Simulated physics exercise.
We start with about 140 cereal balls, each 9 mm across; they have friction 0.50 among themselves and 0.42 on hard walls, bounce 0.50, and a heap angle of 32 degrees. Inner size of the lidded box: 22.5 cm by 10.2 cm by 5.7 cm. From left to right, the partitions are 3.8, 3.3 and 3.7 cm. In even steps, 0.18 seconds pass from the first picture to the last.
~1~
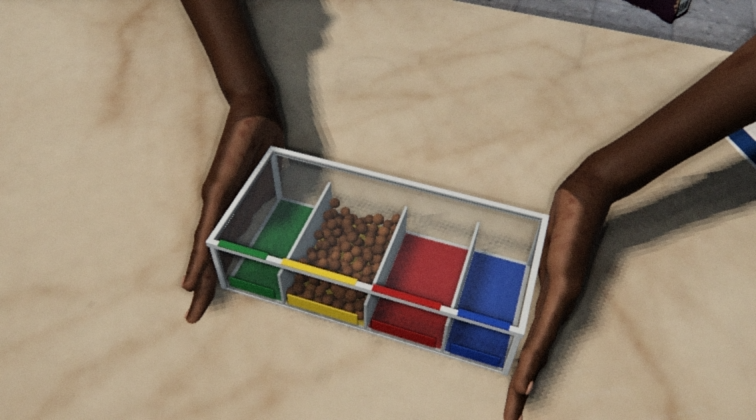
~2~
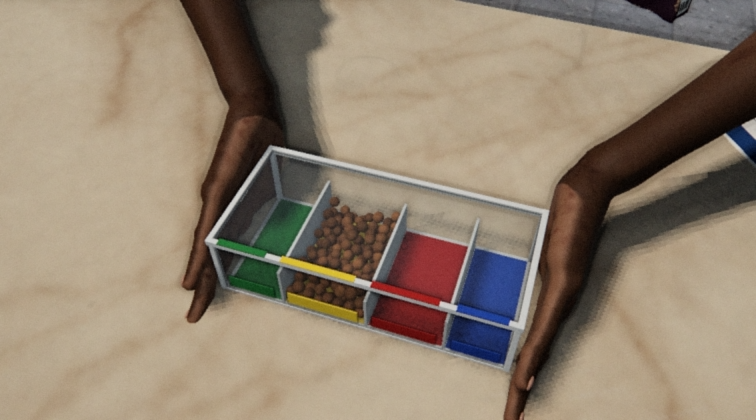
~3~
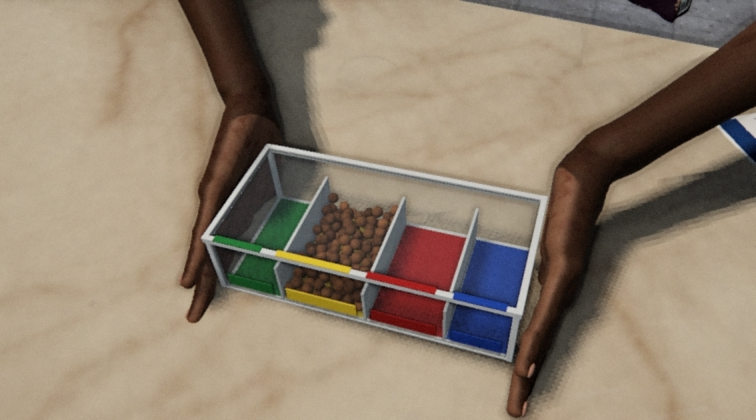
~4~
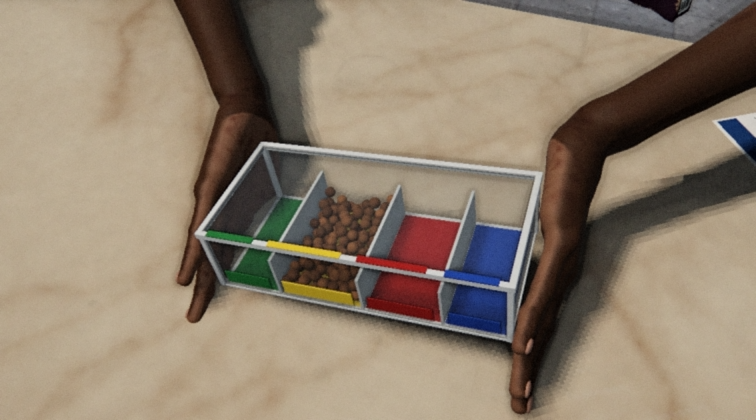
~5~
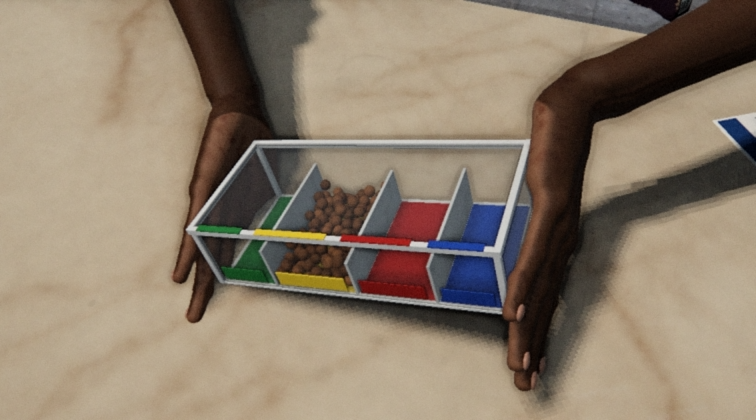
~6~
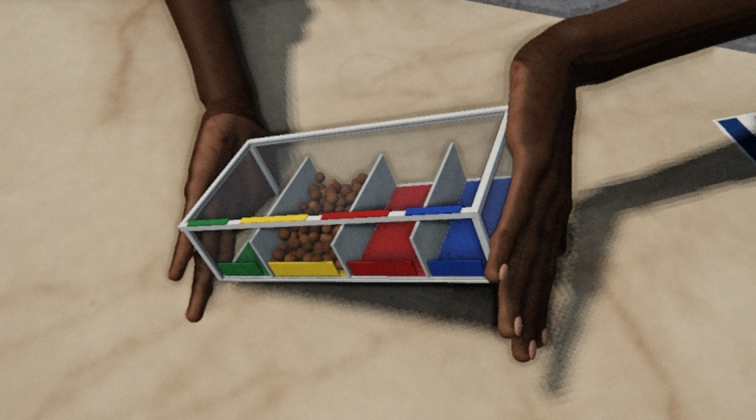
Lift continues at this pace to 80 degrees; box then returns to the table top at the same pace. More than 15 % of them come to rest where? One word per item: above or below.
In order - red: Below; blue: Below; green: Above; yellow: Above.
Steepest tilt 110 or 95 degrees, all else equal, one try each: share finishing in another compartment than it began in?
About 65 and about 35 per cent, in that order.
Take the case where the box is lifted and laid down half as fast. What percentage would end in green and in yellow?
Green 10 %; yellow 90 %.
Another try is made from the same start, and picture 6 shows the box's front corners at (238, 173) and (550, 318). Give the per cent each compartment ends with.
Final shares, in per cent - red: 25, blue: 20, green: 0, yellow: 55.
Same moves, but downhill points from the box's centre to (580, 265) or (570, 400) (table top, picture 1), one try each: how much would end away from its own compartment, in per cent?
Roughly 55 per cent on the first try and 55 per cent on the second.
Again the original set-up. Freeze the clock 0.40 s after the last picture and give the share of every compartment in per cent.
Red 0, blue 0, green 5, yellow 95.
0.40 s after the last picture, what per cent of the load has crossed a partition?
About 5 %.
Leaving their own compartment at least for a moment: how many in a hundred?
25 per cent or so.
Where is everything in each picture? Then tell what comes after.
The first picture shows box tilt 0 degrees, front corners at (214, 242) and (518, 330); yellow 100 %.
The second picture shows box tilt 1 degrees, front corners at (213, 240) and (518, 325).
The third picture shows box tilt 4 degrees, front corners at (209, 237) and (516, 311), lowest corner left back.
The fourth picture shows box tilt 10 degrees, front corners at (203, 233) and (510, 285), lowest corner left back.
The fifth picture shows box tilt 17 degrees, front corners at (194, 229) and (495, 250), lowest corner left back.
The sixth picture shows box tilt 24 degrees, front corners at (186, 225) and (473, 210), lowest corner left back; yellow 100 %.
Then, 0.40 s after the last picture, tilt 78 degrees; green 5 %, yellow 95 %.
Then, 0.66 s after the last picture, tilt 31 degrees; green 25 %, yellow 75 %.
Then, 1.03 s after the last picture, tilt 0 degrees; green 25 %, yellow 75 %.
In the end, red 0 %, blue 0 %, green 25 %, yellow 75 %.
